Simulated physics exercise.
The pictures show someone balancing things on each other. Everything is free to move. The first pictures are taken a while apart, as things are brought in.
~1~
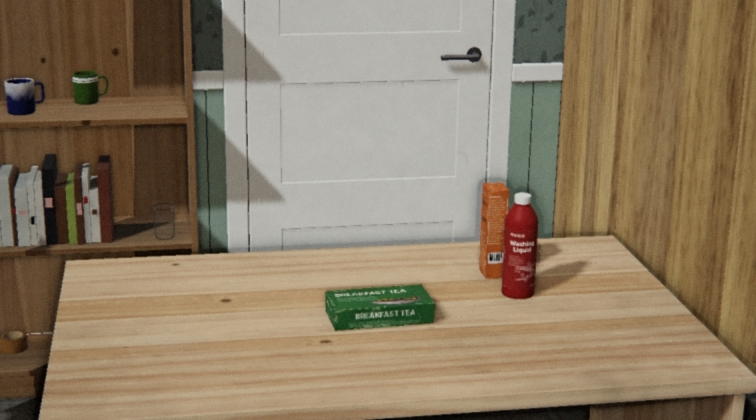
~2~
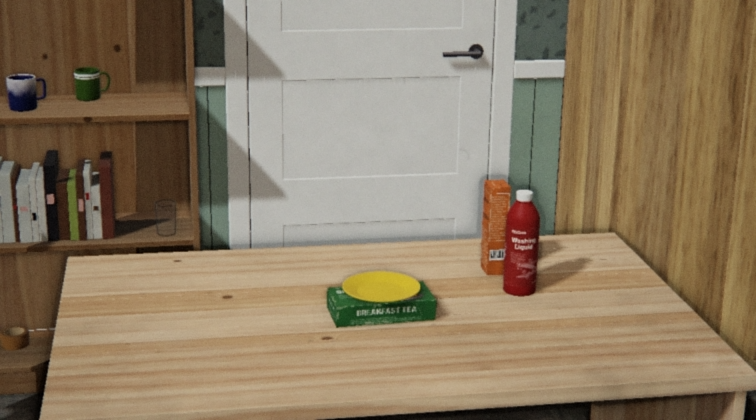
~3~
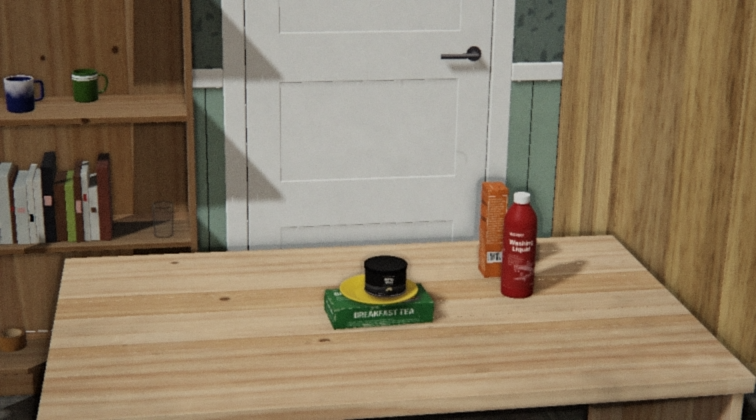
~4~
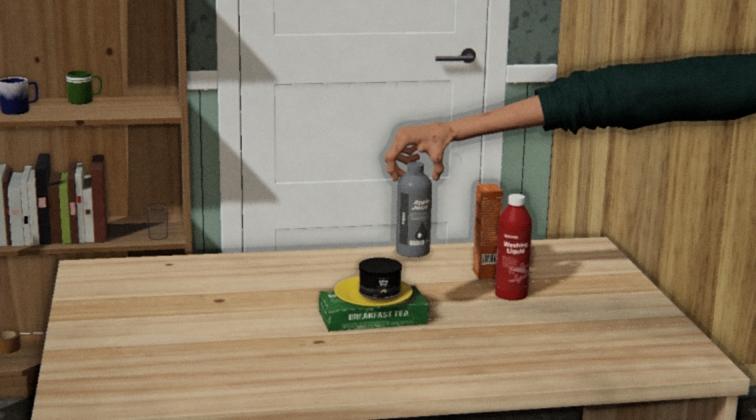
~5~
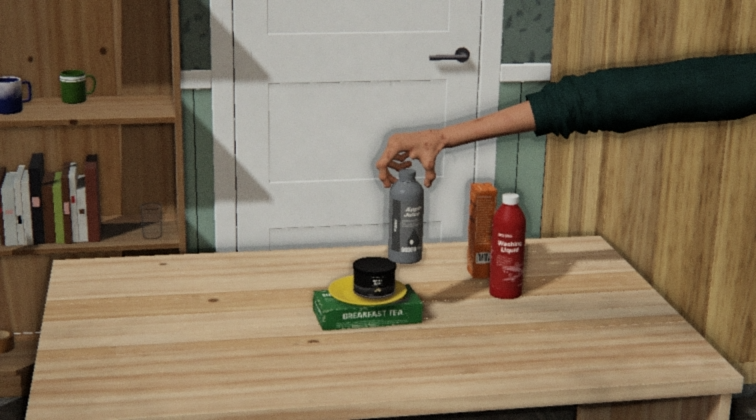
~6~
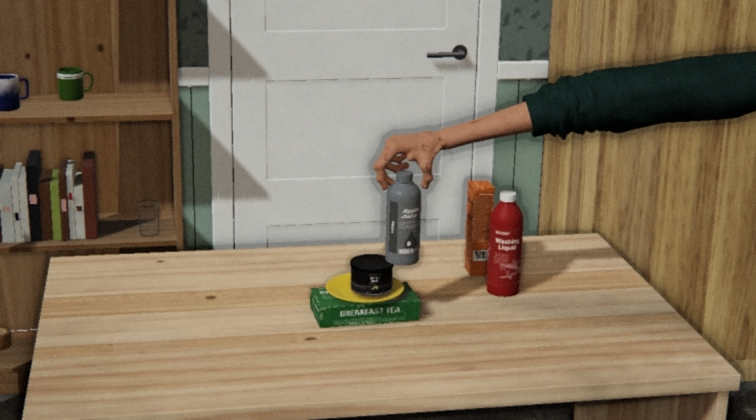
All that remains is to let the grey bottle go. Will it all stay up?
It loses its balance.
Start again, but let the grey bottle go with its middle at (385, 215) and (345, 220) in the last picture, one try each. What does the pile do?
First, it holds; second, it loses its balance.
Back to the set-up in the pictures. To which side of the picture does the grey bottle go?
It goes to the right.
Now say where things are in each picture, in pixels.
In the first picture, the last thing is not in view yet; red bottle (520, 245).
In the second picture, the last thing is not in view yet; green packet (381, 304).
In the third picture, the last thing is not in view yet; orange carton (493, 230).
The fourth picture shows on its way; grey bottle (414, 208); black tub (380, 278).
The fifth picture shows on its way; grey bottle (406, 215).
The sixth picture shows set down, still held; grey bottle (404, 217); red bottle (505, 243).
Then, 0.40 s later than the last frame, grey bottle now fallen.
Then, 0.60 s later than the last frame, things are still on the move.
When it is over, fallen, grey bottle; the other 5 as before. End places, in pixels of the last picture, grey bottle near (457, 291). The pile comes apart.
